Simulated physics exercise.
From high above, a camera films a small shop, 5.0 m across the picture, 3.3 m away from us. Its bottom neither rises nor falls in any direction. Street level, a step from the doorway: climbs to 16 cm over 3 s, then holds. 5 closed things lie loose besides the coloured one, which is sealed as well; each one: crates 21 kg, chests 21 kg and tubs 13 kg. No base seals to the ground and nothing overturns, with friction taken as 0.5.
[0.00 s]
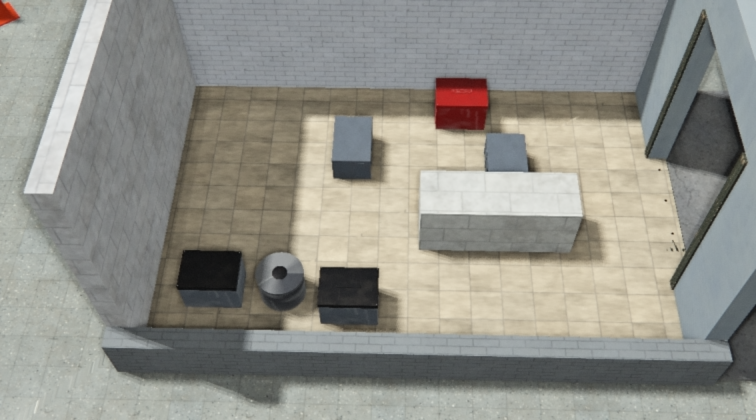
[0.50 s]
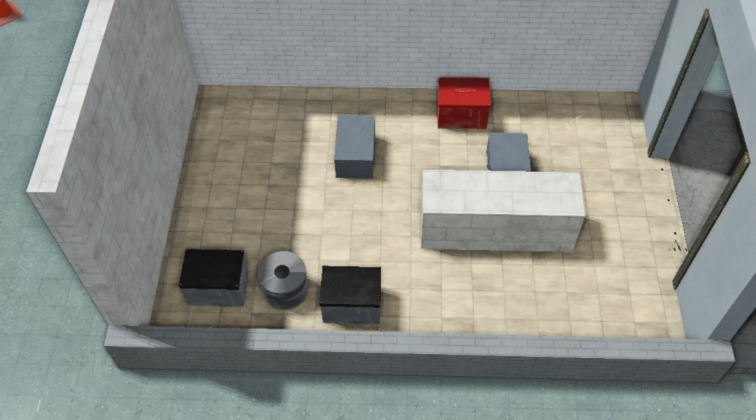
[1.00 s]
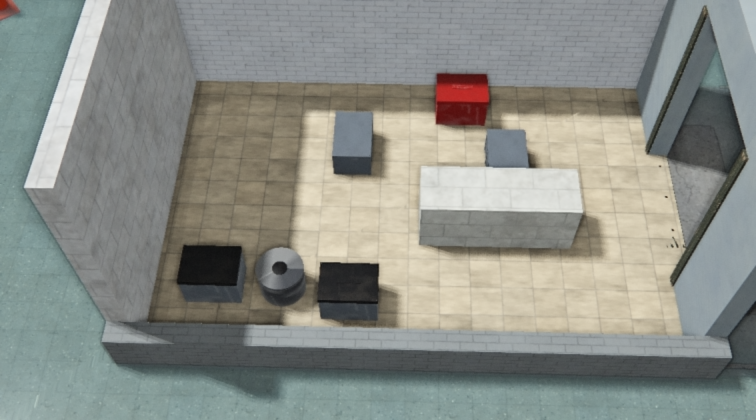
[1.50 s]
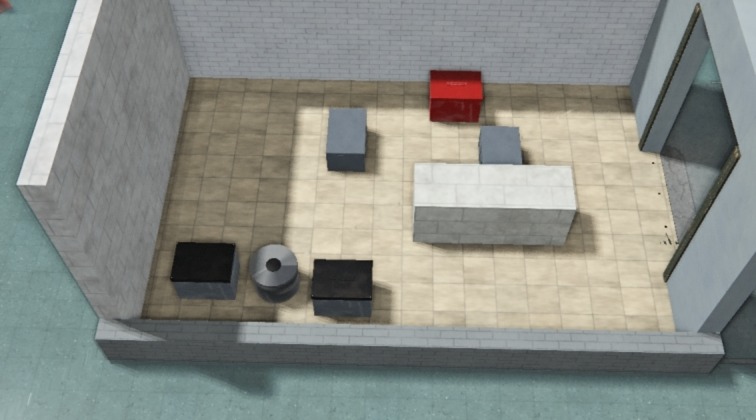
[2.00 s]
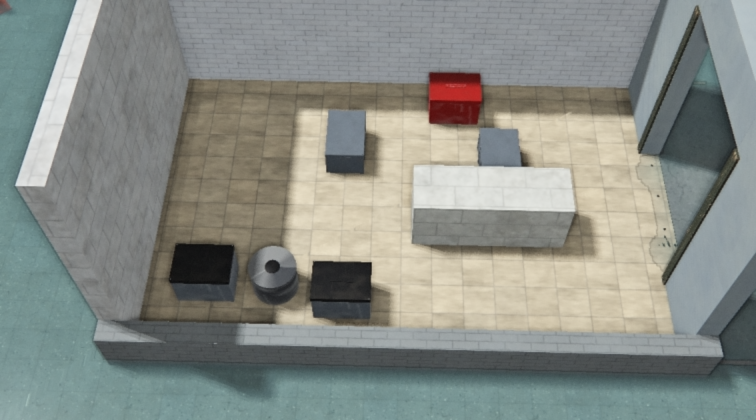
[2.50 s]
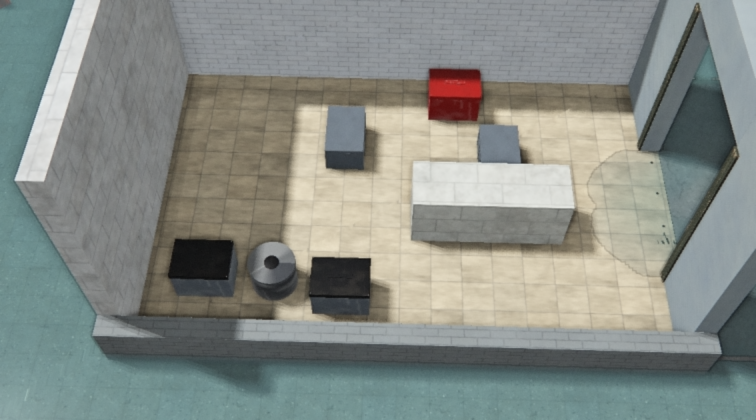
At first, a small shop seen from high above stands dry, with a red chest near the back wall, a pale counter and several other closed containers. Water then covers the grey ground outside, and finally a shallow patch spreads in through the doorway on the right, while nothing inside shifts.
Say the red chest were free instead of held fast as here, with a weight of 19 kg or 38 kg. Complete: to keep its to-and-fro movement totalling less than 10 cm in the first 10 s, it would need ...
It would need the heavier mass.
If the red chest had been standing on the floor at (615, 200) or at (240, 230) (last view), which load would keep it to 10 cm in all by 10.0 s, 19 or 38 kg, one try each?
In that order: Just the heavier works; both loads work.
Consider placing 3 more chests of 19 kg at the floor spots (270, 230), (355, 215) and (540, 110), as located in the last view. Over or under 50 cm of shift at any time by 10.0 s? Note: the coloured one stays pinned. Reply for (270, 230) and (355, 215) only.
Note, in sequence: Not exceeded, not exceeded.
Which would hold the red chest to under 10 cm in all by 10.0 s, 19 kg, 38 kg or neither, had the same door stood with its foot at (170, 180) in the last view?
With that change, the big one is needed.
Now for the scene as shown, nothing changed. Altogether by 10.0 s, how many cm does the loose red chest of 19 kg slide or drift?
Path length near 80 cm.
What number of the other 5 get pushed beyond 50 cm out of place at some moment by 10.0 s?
Total: 1.
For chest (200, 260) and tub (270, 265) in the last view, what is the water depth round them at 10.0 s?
Depth approx. 4 cm / 3 cm.
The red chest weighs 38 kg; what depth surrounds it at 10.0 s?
Depth: Approx. 8 cm.
After 3.5 s the red chest would be 0 cm from its start with 19 kg and 0 cm from its start with 38 kg; 0 cm of water round it then.
After 4.5 s the red chest would be 0 cm from its start with 19 kg and 0 cm from its start with 38 kg; 1 cm of water round it then.
After 7.0 s the red chest would be 34 cm from its start with 19 kg and 0 cm from its start with 38 kg; 7 cm of water round it then.
After 10.0 s the red chest would be 75 cm from its start with 19 kg and 0 cm from its start with 38 kg; 8 cm of water round it then.
